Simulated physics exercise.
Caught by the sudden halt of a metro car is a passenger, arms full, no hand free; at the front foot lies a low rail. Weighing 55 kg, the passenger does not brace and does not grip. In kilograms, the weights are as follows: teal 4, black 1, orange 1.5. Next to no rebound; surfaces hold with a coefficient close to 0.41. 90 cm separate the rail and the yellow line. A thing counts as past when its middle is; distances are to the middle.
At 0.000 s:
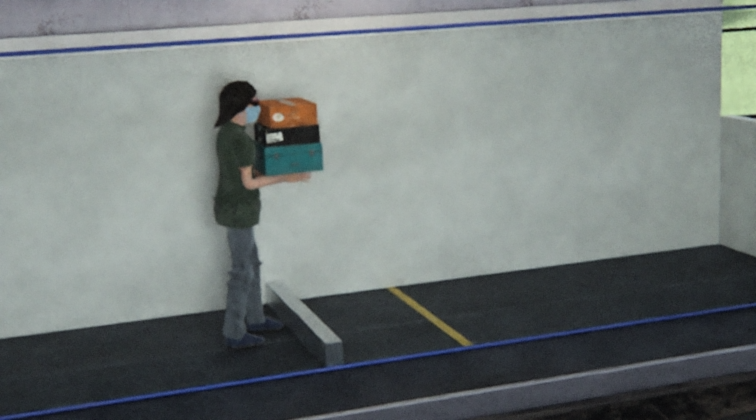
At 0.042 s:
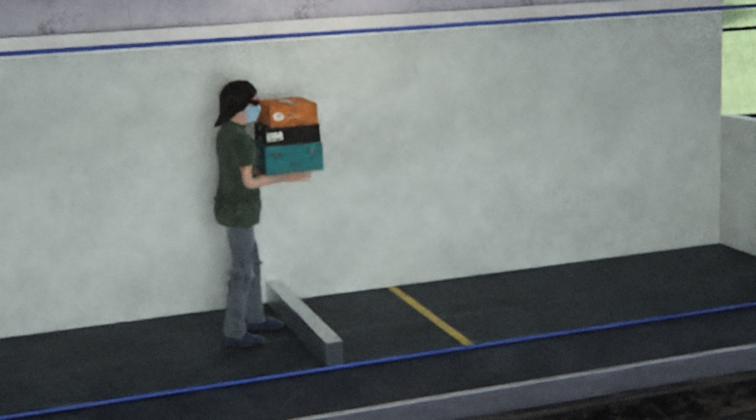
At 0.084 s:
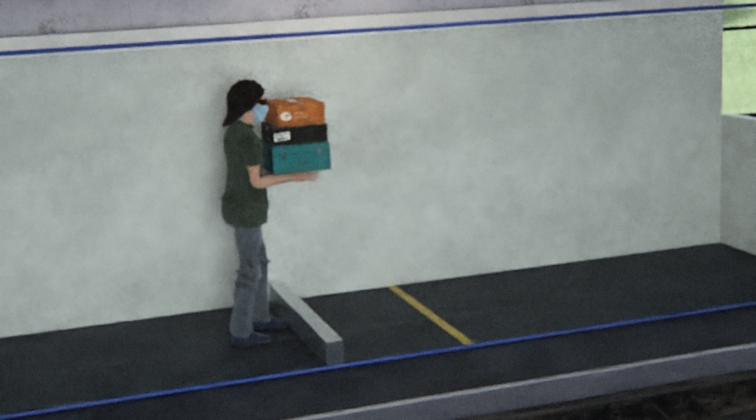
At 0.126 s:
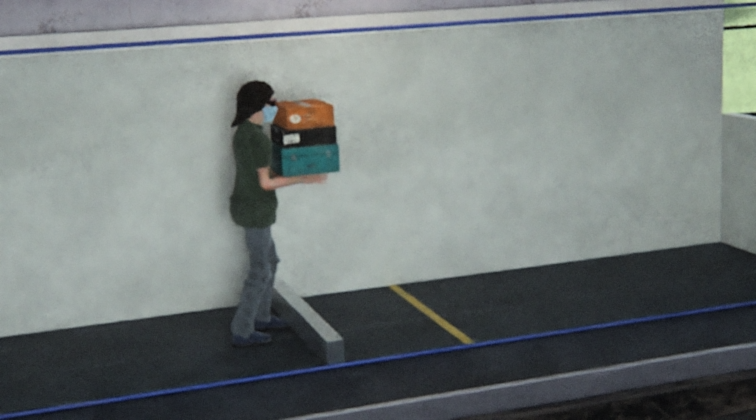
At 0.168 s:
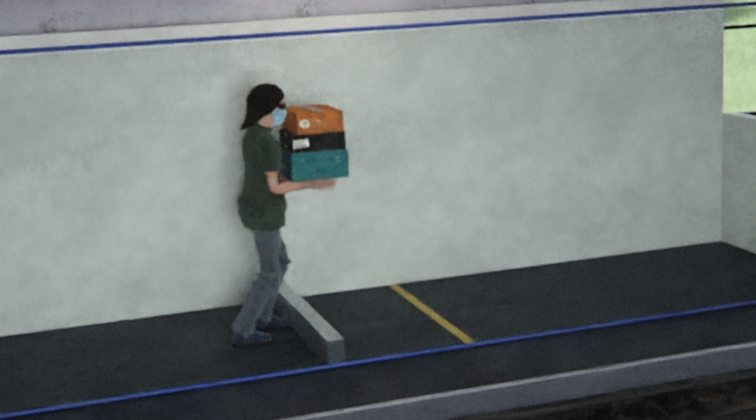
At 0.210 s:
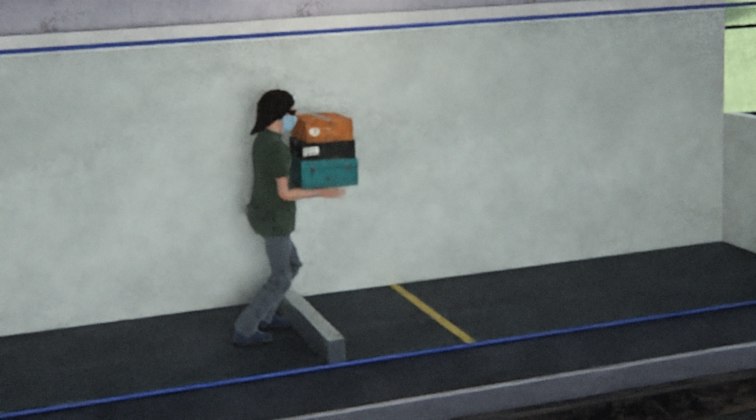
Masked passenger in a dark cap holding an orange carton, black box and teal toolbox, leaning gradually rightward above a low rail.
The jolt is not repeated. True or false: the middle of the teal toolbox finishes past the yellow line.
False.
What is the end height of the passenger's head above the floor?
I'd say close to 20 cm off the floor.
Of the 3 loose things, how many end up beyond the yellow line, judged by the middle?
Count: 2.
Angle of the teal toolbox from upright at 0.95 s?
Roughly 0°.
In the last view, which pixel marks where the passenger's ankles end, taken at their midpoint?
Estimated spot: About (300, 288).
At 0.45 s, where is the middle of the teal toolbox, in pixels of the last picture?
(373, 261).
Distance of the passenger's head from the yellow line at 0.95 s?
Roughly 15 cm past.
After 0.45 s the teal toolbox is 38 cm short of the yellow line, tilted 30°, near (373, 261) in the last picture's view; the passenger's head 59 cm short of the yellow line.
After 0.65 s the teal toolbox is 33 cm short of the yellow line, tilted 0°, near (381, 305) in the last picture's view; the passenger's head 15 cm short of the yellow line.
After 0.95 s the teal toolbox is 21 cm short of the yellow line, tilted 0°, near (398, 302) in the last picture's view; the passenger's head 17 cm past the yellow line.
When all is still (1.9 s), teal toolbox stops short of the yellow line; black parcel crosses the yellow line; orange carton crosses the yellow line; passenger's head crosses the yellow line.
